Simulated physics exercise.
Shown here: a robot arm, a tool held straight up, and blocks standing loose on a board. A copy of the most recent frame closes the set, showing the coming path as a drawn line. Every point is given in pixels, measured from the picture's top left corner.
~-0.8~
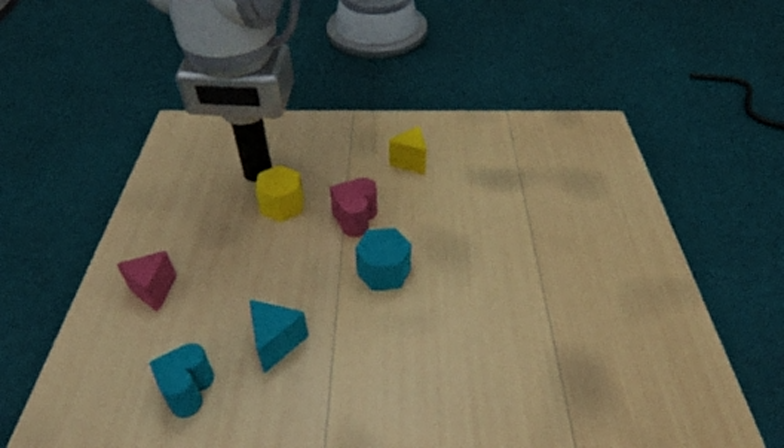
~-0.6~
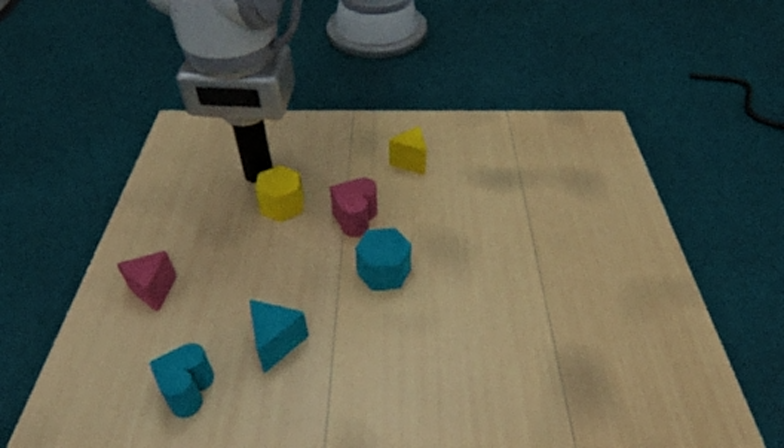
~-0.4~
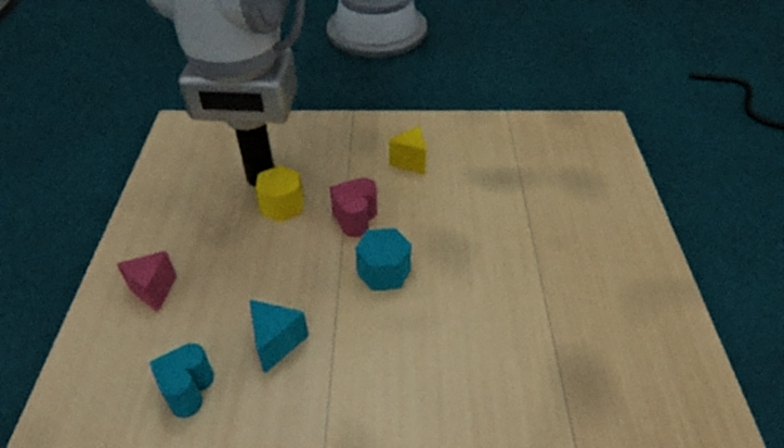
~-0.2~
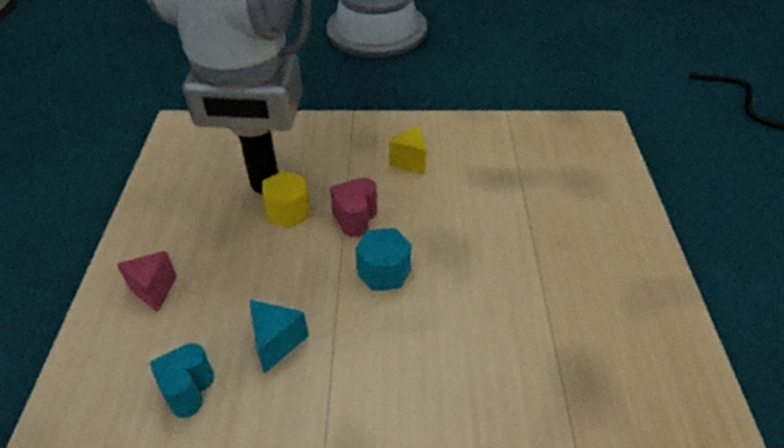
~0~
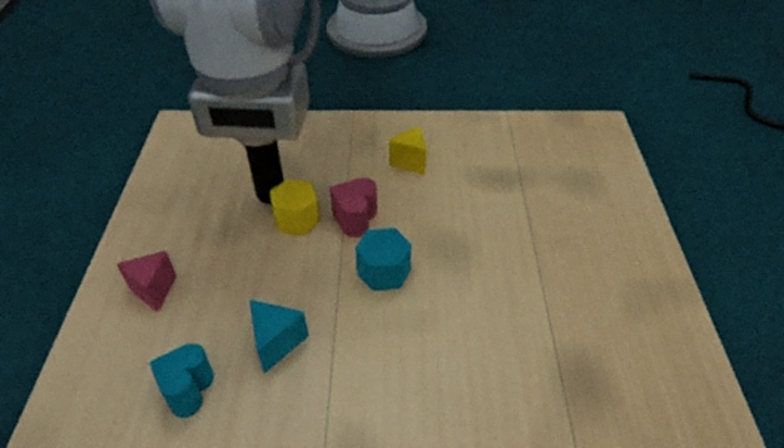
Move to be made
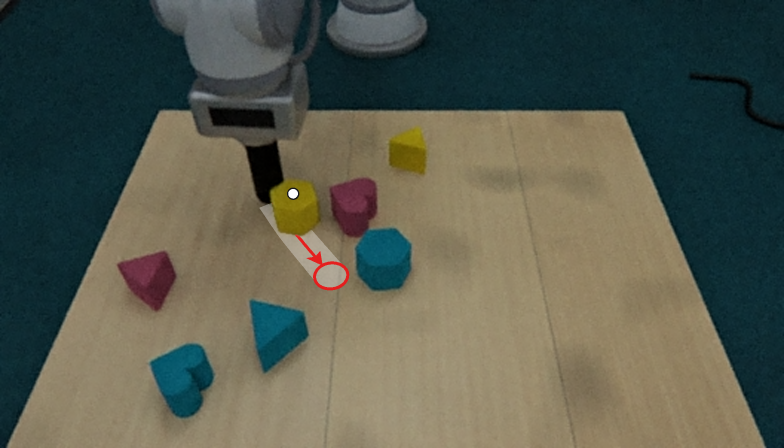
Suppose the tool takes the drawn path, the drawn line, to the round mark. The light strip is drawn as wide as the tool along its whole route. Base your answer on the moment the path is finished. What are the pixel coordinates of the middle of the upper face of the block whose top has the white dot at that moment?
For the centre of its top, I'd go with (367, 238).
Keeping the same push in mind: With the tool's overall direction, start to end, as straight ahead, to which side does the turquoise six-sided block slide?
That's a shift to the left.
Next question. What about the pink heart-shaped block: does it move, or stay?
It gets no push and keeps its place.
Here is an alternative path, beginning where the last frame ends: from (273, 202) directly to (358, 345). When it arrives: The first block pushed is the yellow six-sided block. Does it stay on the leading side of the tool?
The tool has lost it.
The drawn path runs straight from (273, 202) to (331, 276); the dot is on the yellow six-sided block.
On the path given first. One third of the way, tool (288, 218); yellow six-sided block (319, 213), turned 25° anticlockwise.
Two thirds of the way, tool (309, 242); yellow six-sided block (345, 231), turned 40° anticlockwise; turquoise six-sided block (391, 249).
At the end, tool (330, 267); yellow six-sided block (367, 238), turned 65° anticlockwise; pink heart-shaped block not moved; turquoise six-sided block (414, 253), turned 20° clockwise.
